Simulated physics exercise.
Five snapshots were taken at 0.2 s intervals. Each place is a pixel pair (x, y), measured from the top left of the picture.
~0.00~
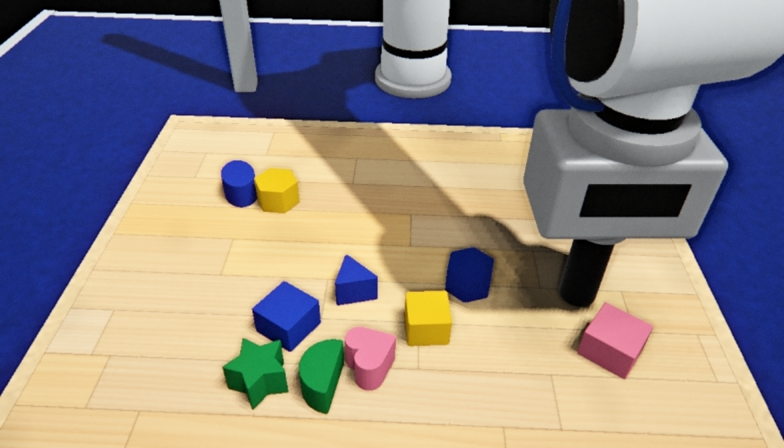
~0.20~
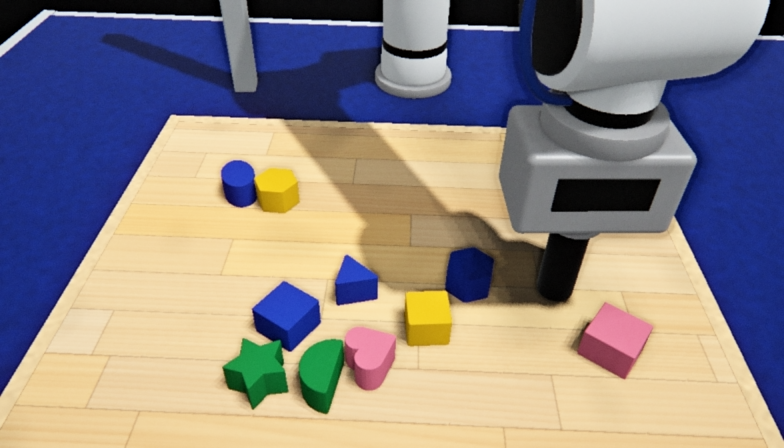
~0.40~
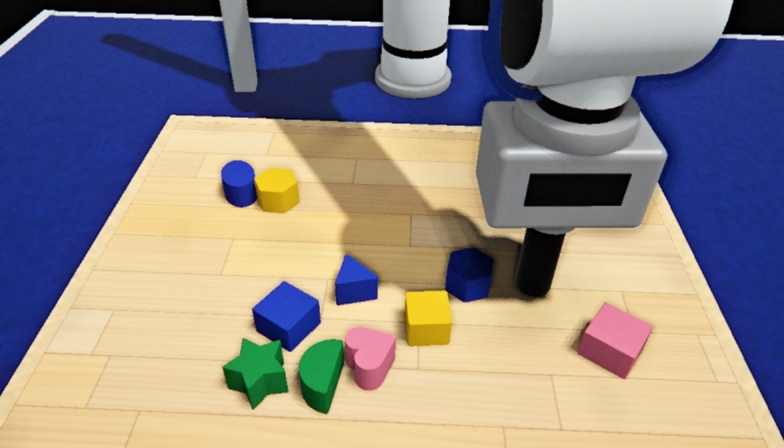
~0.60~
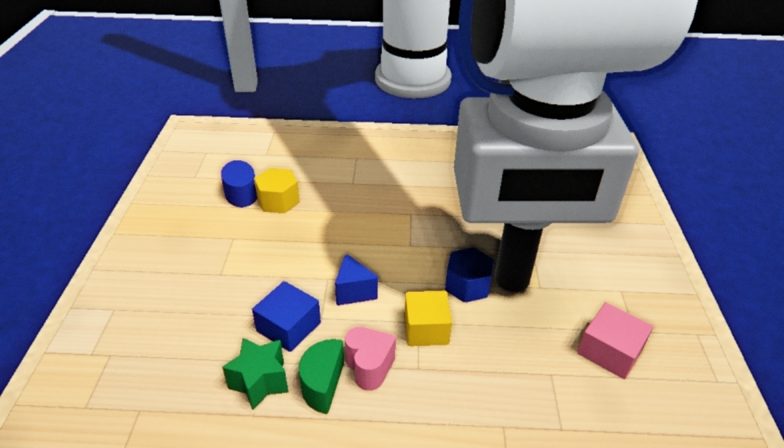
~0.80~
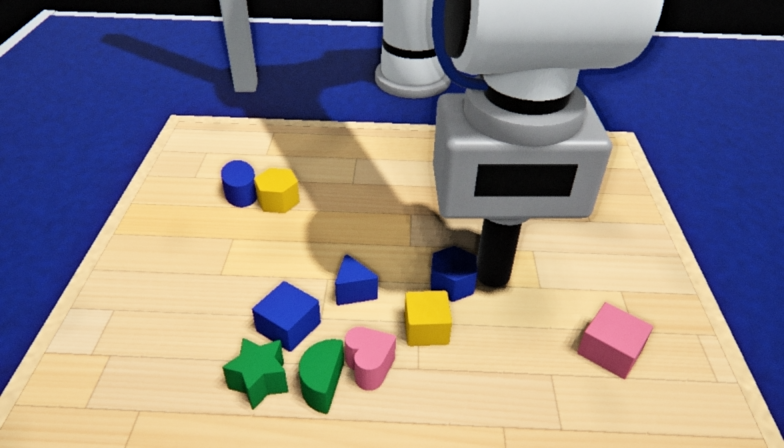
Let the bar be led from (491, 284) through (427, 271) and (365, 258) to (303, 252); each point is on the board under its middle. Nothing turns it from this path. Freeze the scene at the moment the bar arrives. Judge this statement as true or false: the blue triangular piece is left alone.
It is false.
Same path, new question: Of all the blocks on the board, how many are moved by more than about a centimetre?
My guess is two.
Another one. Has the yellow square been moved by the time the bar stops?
Going by the path, no.
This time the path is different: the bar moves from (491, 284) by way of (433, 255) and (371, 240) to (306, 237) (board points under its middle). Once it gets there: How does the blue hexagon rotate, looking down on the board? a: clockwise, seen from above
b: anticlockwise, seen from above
I choose b.
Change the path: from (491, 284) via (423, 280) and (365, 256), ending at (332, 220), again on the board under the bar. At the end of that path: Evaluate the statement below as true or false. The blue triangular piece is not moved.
That statement is not accurate.
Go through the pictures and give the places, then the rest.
Tip of the bar (576, 295), middles of tops, blue square (286, 304), blue triangular piece (353, 271), yellow square (428, 307), blue hexagon (471, 263), in the first frame.
Bar (554, 290), nothing pushed, in the second frame.
Bar (532, 286), nothing pushed, in the third frame.
Bar (512, 281), nothing pushed, in the fourth frame.
Bar (492, 277), blue square (286, 304), blue triangular piece (353, 271), yellow square (428, 307), blue hexagon (455, 262), in the fifth frame.
The first path, step by step. One third of the way, bar (427, 263); blue hexagon (392, 261), turned 45° anticlockwise.
Two thirds of the way, bar (363, 250); blue triangular piece (328, 285); blue hexagon (349, 262).
At the end, bar (302, 244); blue square (284, 308), turned 10° clockwise; blue triangular piece (327, 288), turned 20° anticlockwise; yellow square unmoved; blue hexagon (339, 260), turned 150° anticlockwise.
